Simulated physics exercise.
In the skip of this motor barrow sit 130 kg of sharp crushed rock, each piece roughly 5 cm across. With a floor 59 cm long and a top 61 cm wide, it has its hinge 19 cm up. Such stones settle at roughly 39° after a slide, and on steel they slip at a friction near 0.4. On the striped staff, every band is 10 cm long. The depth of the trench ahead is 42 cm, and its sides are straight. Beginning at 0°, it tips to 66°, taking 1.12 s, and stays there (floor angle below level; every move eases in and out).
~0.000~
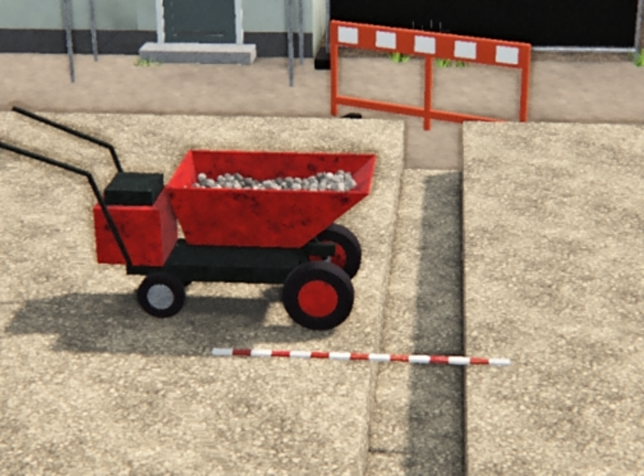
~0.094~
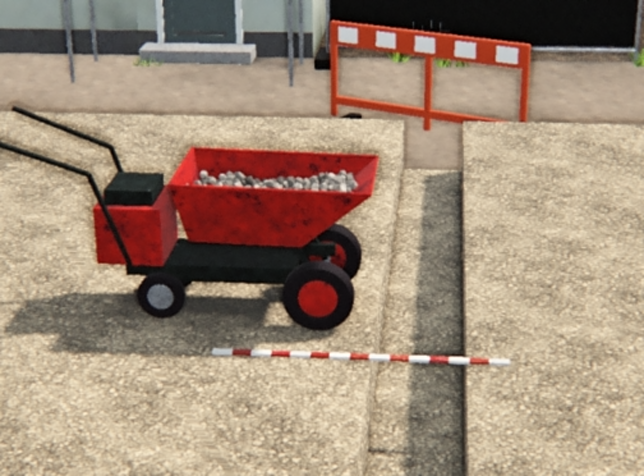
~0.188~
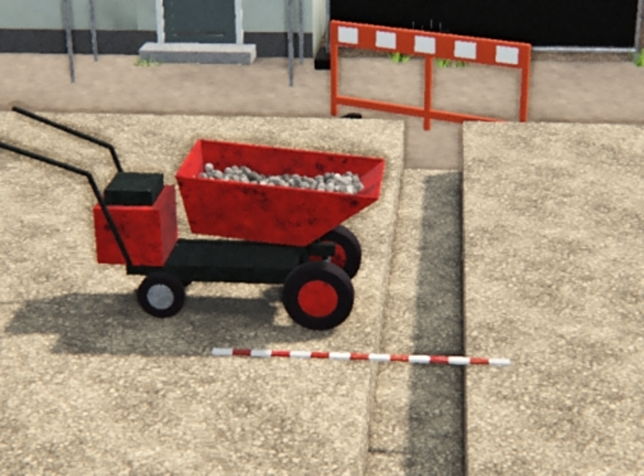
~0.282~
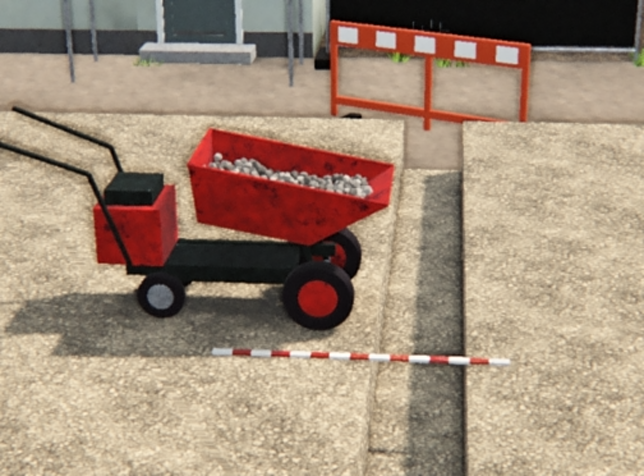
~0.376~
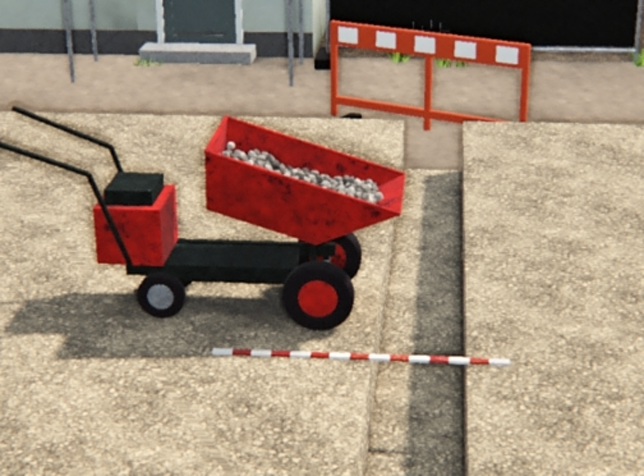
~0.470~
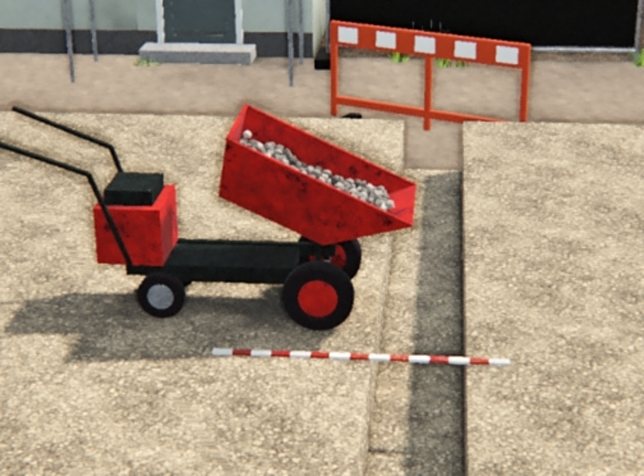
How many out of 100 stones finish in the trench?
About 51 of them.
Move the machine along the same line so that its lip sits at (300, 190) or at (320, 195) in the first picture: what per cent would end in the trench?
The first start gives about 100 per cent, the second about 100.
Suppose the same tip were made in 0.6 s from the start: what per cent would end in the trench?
That works out at about 30 in a hundred.
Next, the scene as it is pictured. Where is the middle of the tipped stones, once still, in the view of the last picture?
About (461, 348).
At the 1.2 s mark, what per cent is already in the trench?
At that moment: Approx. 10 %.
After 0.8 s the floor is at 56°; 100 % in the skip; the foremost stones are at (425, 253).
After 1.2 s the floor is at 66°; 81 % in the skip, 9 % in the trench, 10 % past the trench; the foremost stones are at (491, 308).
After 1.6 s the floor is at 66°; 35 % in the skip, 18 % in the trench, 47 % past the trench; the foremost stones are at (566, 305).
After 3.5 s the floor is at 66°; 0 % in the skip, 51 % in the trench, 49 % past the trench; the foremost stones are at (599, 308).
